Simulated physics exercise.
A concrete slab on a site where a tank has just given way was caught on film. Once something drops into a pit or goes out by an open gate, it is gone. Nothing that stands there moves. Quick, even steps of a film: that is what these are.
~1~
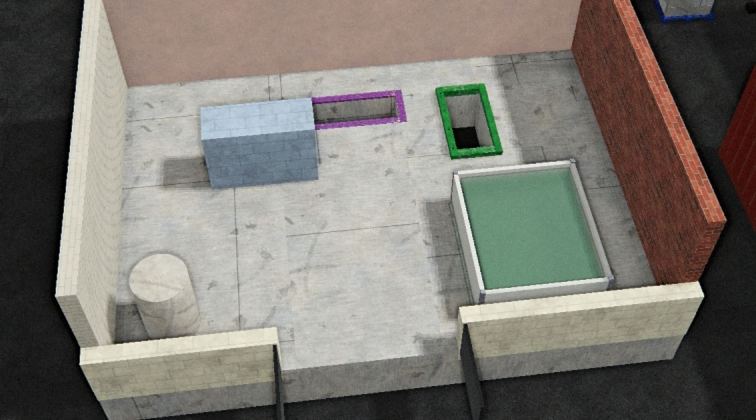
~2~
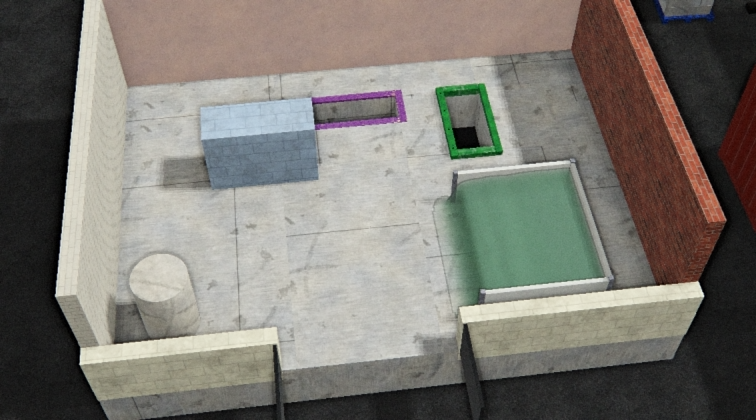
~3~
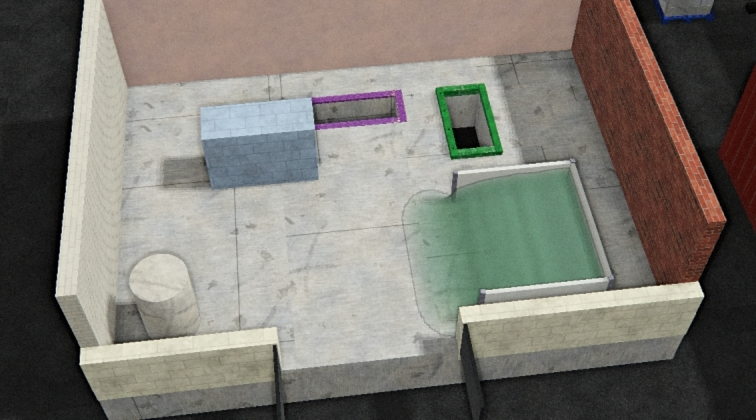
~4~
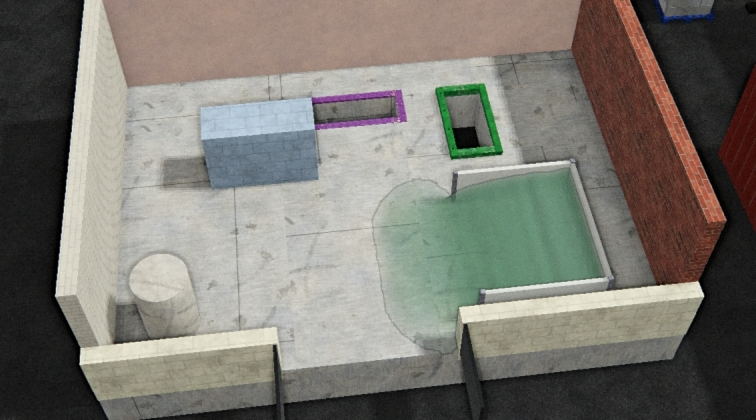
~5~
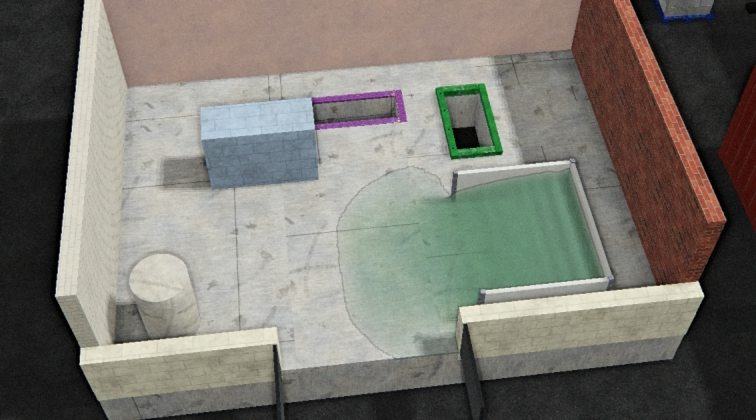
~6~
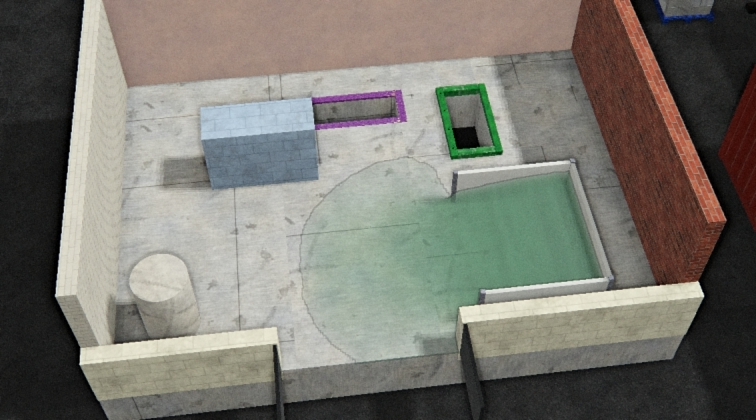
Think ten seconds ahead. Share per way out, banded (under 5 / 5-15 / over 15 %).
Banded: Gate over 15 %, purple pit over 15 %, green pit under 5 %.
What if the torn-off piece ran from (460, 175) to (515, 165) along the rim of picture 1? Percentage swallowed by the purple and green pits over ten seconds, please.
Purple 30 %, green 25 %.
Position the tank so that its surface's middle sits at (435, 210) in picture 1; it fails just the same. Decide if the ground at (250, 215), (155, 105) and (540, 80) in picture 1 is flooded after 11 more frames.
Going through the three spots, I'd say swamped, high and dry, high and dry.
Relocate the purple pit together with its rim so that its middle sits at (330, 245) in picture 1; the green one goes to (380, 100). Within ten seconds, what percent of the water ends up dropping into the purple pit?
Purple: About 40 %.
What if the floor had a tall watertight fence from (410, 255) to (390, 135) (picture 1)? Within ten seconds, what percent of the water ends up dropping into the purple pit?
The purple pit gets 14 per cent.
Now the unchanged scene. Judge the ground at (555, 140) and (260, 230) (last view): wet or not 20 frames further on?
Spared, soaked.
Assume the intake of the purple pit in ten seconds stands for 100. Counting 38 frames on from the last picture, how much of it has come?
Roughly 40 per cent.
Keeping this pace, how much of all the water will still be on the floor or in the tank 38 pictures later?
Estimate: Close to 76 %.
A moment on, water covers 40 % of the floor; the gate 2 %, the purple pit 0 %, the green pit 0 %.
Next, water covers 45 % of the floor; the gate 7 %, the purple pit 1 %, the green pit 0 %.
Then, water covers 55 % of the floor; the gate 12 %, the purple pit 3 %, the green pit 0 %.
Later, water covers 65 % of the floor; the gate 17 %, the purple pit 7 %, the green pit 0 %.
In the end, water covers 85 % of the floor; the gate 25 %, the purple pit 17 %, the green pit 0 %.
